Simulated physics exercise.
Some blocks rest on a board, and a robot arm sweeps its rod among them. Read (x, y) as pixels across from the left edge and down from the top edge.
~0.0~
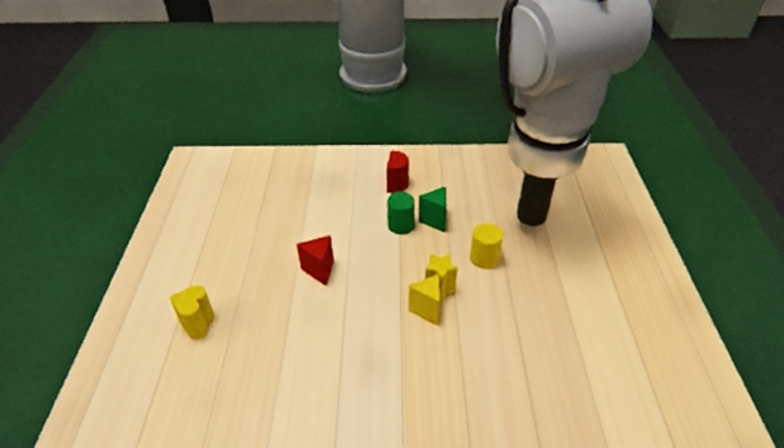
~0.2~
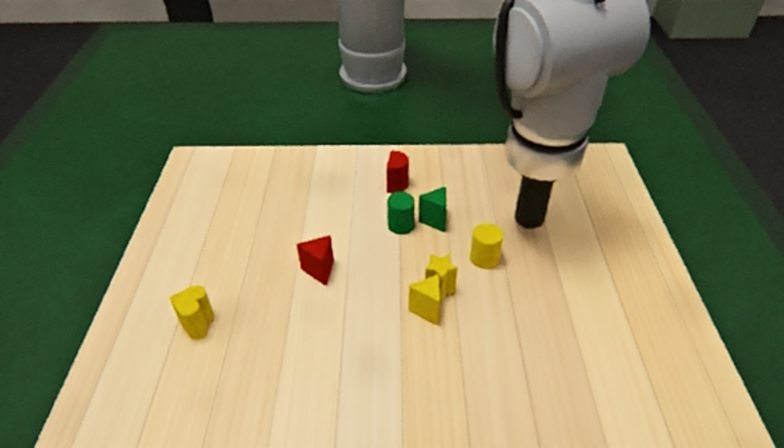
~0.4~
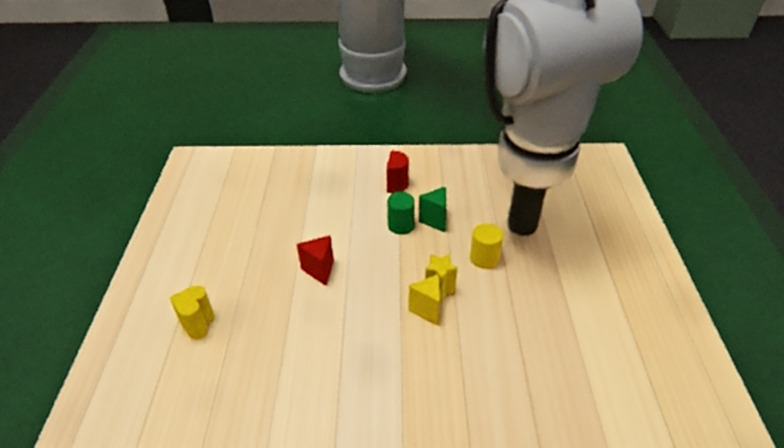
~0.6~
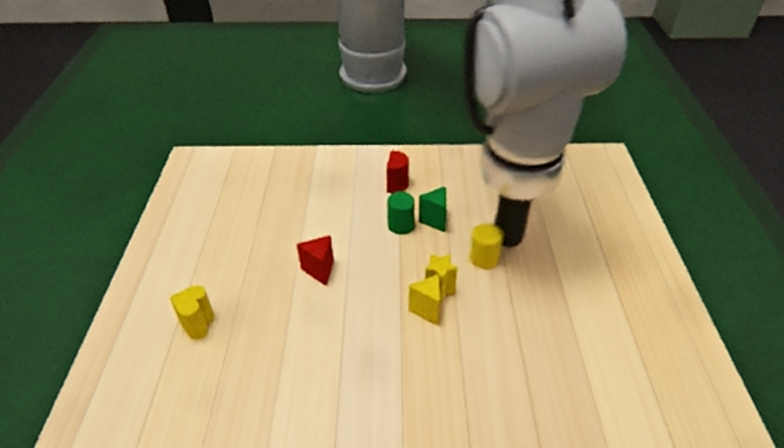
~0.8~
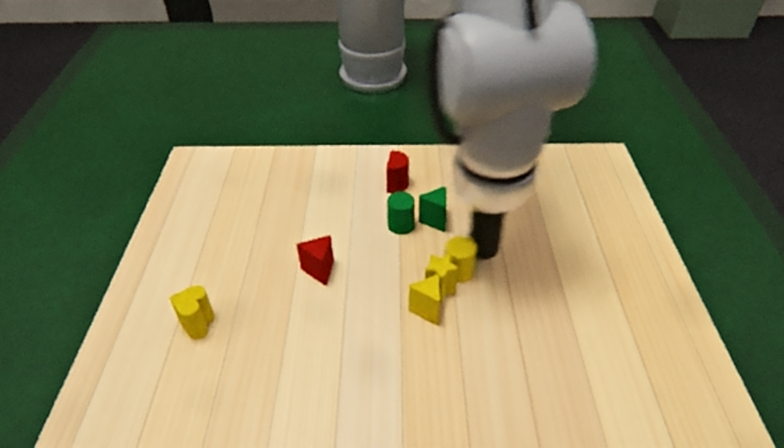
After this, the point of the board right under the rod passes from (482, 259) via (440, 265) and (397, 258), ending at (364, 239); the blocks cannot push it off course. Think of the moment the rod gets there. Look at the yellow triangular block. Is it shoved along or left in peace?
It is moved from its place.
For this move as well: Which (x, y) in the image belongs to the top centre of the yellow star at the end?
The top centre is at (411, 277).
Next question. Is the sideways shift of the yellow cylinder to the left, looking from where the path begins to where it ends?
In short: Yes.
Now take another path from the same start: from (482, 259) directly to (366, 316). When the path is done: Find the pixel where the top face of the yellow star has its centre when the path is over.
By then it is at (377, 312).
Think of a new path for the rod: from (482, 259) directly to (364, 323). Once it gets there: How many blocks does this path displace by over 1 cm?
Count: 3 or more.
What follows on the original path. One third of the way, rod (440, 255); yellow triangular block (426, 295), turned 15° anticlockwise; yellow star (417, 275), turned 70° anticlockwise; yellow cylinder (417, 255).
Two thirds of the way, rod (397, 248); yellow triangular block (426, 295), turned 15° anticlockwise; yellow star (411, 277), turned 90° anticlockwise; yellow cylinder (394, 257).
At the end, rod (363, 230); green cylinder unmoved; yellow triangular block (426, 295), turned 15° anticlockwise; yellow star (411, 277), turned 90° anticlockwise; yellow cylinder (394, 257).
